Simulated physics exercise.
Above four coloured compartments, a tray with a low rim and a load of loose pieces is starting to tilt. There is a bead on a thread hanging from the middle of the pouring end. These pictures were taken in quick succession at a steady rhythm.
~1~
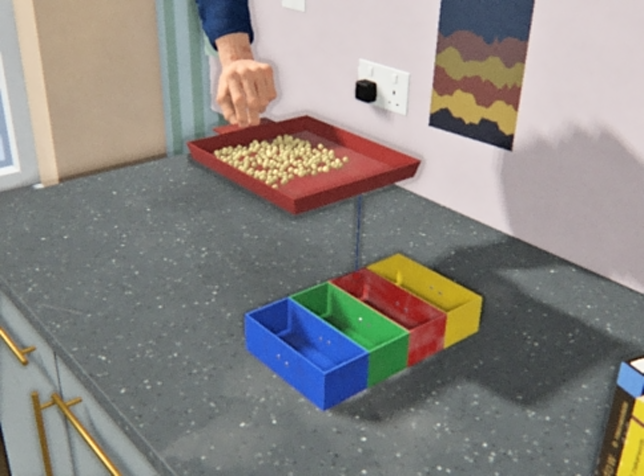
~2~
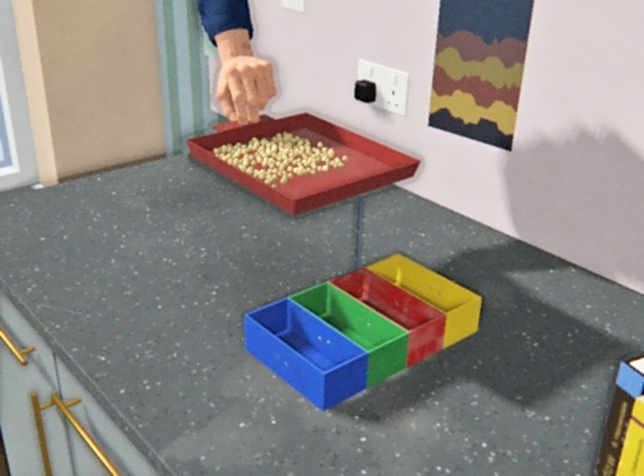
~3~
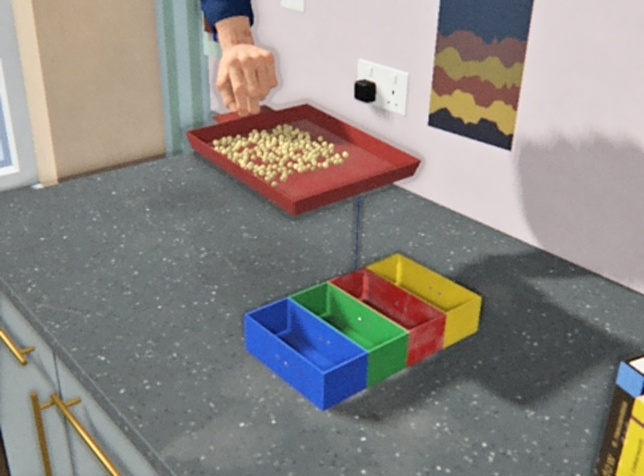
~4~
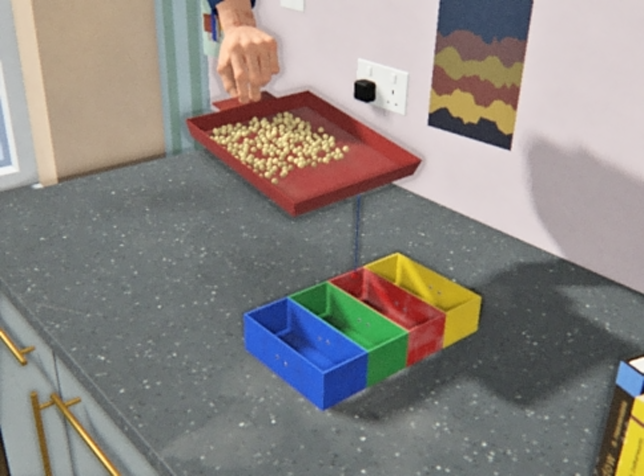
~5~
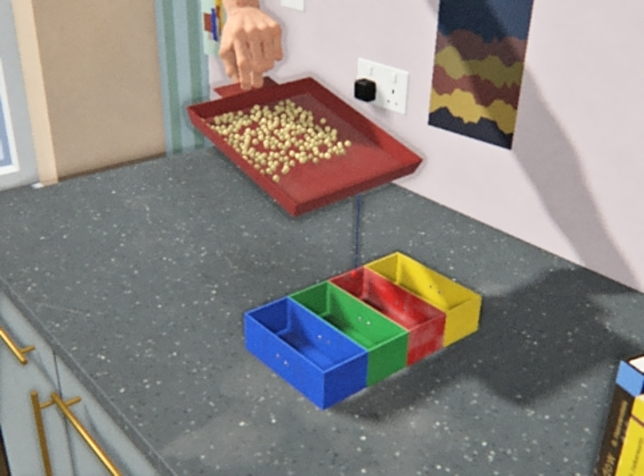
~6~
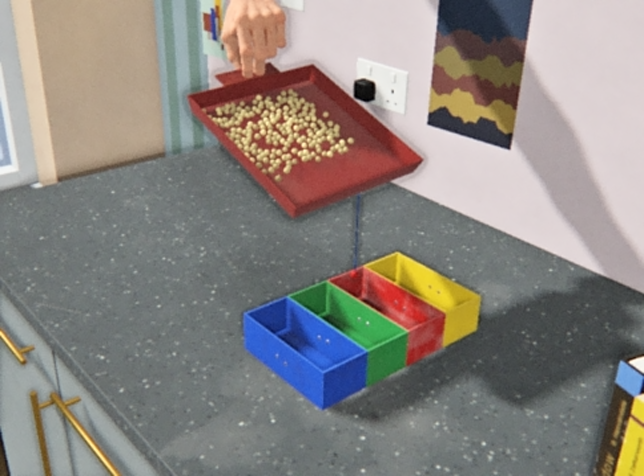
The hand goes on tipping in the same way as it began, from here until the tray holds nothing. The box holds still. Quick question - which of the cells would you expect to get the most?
I would expect the green cell to get the most.
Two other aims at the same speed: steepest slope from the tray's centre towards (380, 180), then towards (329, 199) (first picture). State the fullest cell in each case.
One: The cell in yellow. Two: The blue cell.
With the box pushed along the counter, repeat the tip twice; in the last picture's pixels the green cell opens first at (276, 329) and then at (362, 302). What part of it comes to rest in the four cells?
You'd see roughly 100 per cent first and roughly 100 per cent second.
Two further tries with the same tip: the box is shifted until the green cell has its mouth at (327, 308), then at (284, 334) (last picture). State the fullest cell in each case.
For the first spot the answer is the cell in green, and for the second spot it is red.
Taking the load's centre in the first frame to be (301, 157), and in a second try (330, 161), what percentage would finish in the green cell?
Roughly 40 and 40 percent, in that order.
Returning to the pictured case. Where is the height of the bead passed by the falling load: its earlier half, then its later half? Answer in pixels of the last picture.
I'd say around (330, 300) at first, then around (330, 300).
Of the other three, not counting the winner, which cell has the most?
Second place goes to that blue cell.
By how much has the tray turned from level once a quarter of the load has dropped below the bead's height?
Reading: Some 100°.
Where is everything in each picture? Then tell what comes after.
Corners of the pouring end at (295, 196) and (415, 160), level; middle of the load at (279, 159), soya beans; bead on its thread at (356, 276); blue cell at (346, 377); green cell at (388, 356); red cell at (427, 337); yellow cell at (463, 319), in the first picture.
Corners of the pouring end at (295, 197) and (415, 160), level; middle of the load at (278, 158), in the second picture.
Corners of the pouring end at (295, 198) and (415, 160), tipped barely, lowest at the left corner; middle of the load at (278, 152), in the third picture.
Corners of the pouring end at (296, 200) and (416, 159), tipped a little, lowest at the left corner; middle of the load at (279, 144), in the fourth picture.
Corners of the pouring end at (296, 201) and (417, 158), tipped a little, lowest at the left corner; middle of the load at (280, 135), in the fifth picture.
Corners of the pouring end at (296, 203) and (418, 158), tipped clearly, lowest at the left corner; middle of the load at (283, 130), about two thirds on the move; blue cell at (345, 377); green cell at (387, 355); red cell at (426, 336); yellow cell at (461, 318), in the sixth picture.
Soon after the last picture, tray tipped steeply; most on the tray; a stray few in the blue cell; a stray few in the green cell; a stray few in the red cell; a small part falling or outside the box.
A little later, tray tipped past a quarter turn; a small part on the tray; about a quarter in the green cell; about a quarter in the blue cell; a small part in the red cell; about a third falling or outside the box.
Later still, tray tipped past a quarter turn; about half in the green cell; about a third in the blue cell; a small part in the red cell.
At rest, tray tipped past a quarter turn; about half in the green cell; about a third in the blue cell; a small part in the red cell; none in the yellow cell.
